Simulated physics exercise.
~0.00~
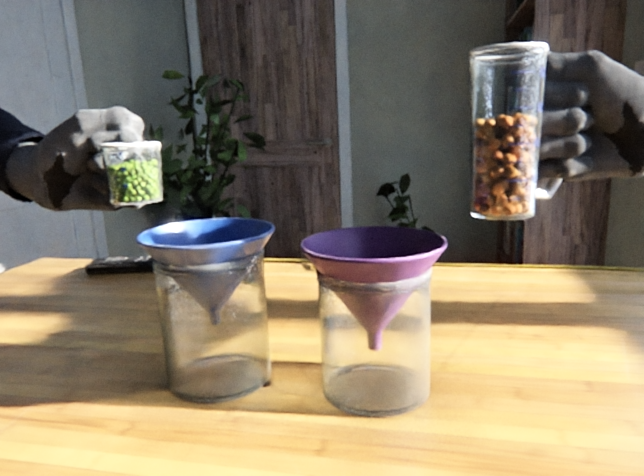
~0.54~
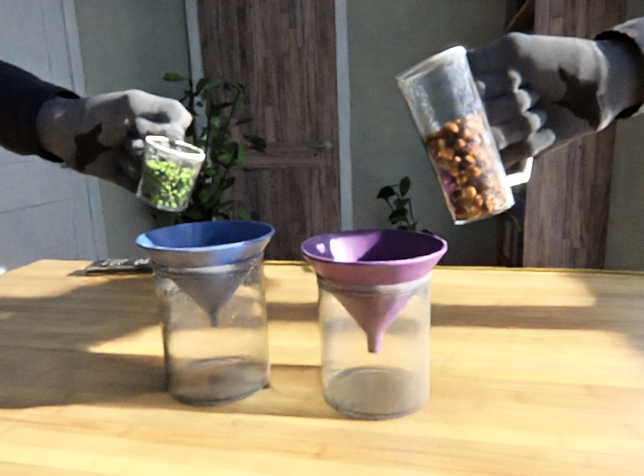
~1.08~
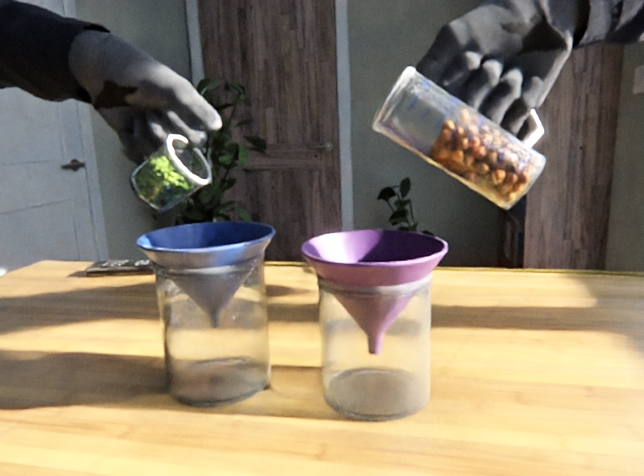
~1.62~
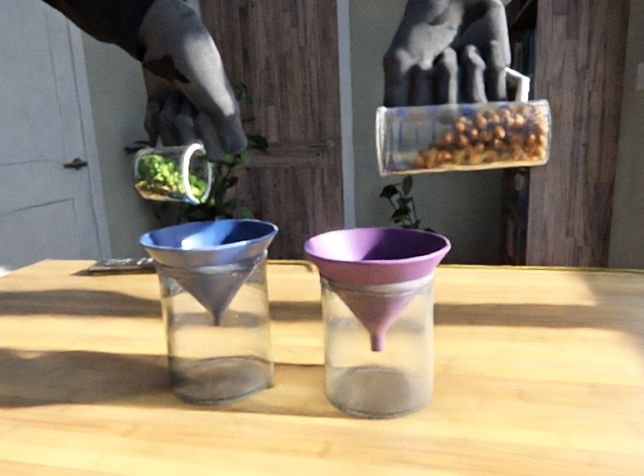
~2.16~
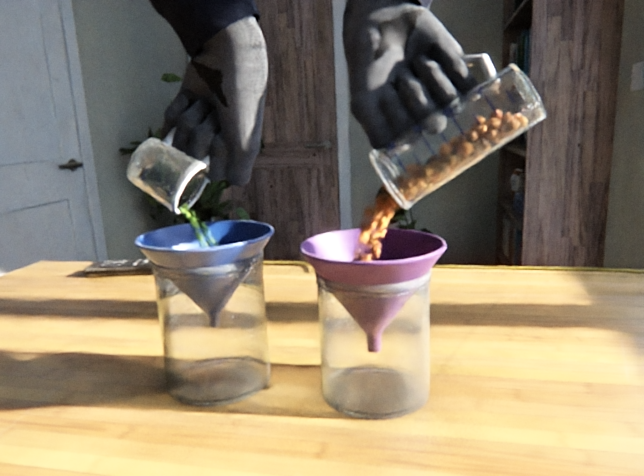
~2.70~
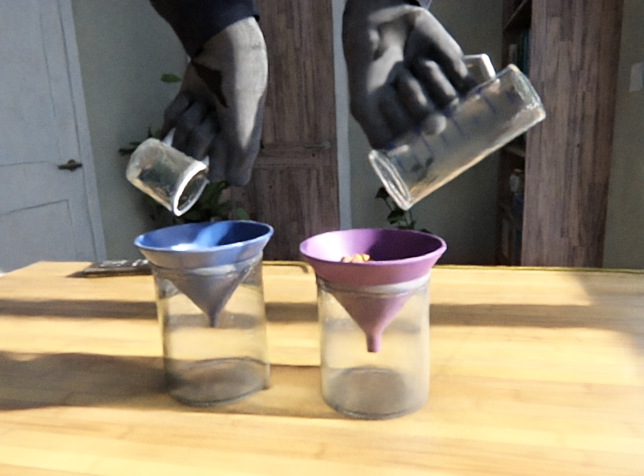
On a sunlit wooden counter, gloved hands tipping green bits and brown nuggets into blue and purple funnels, leaving both jars empty.
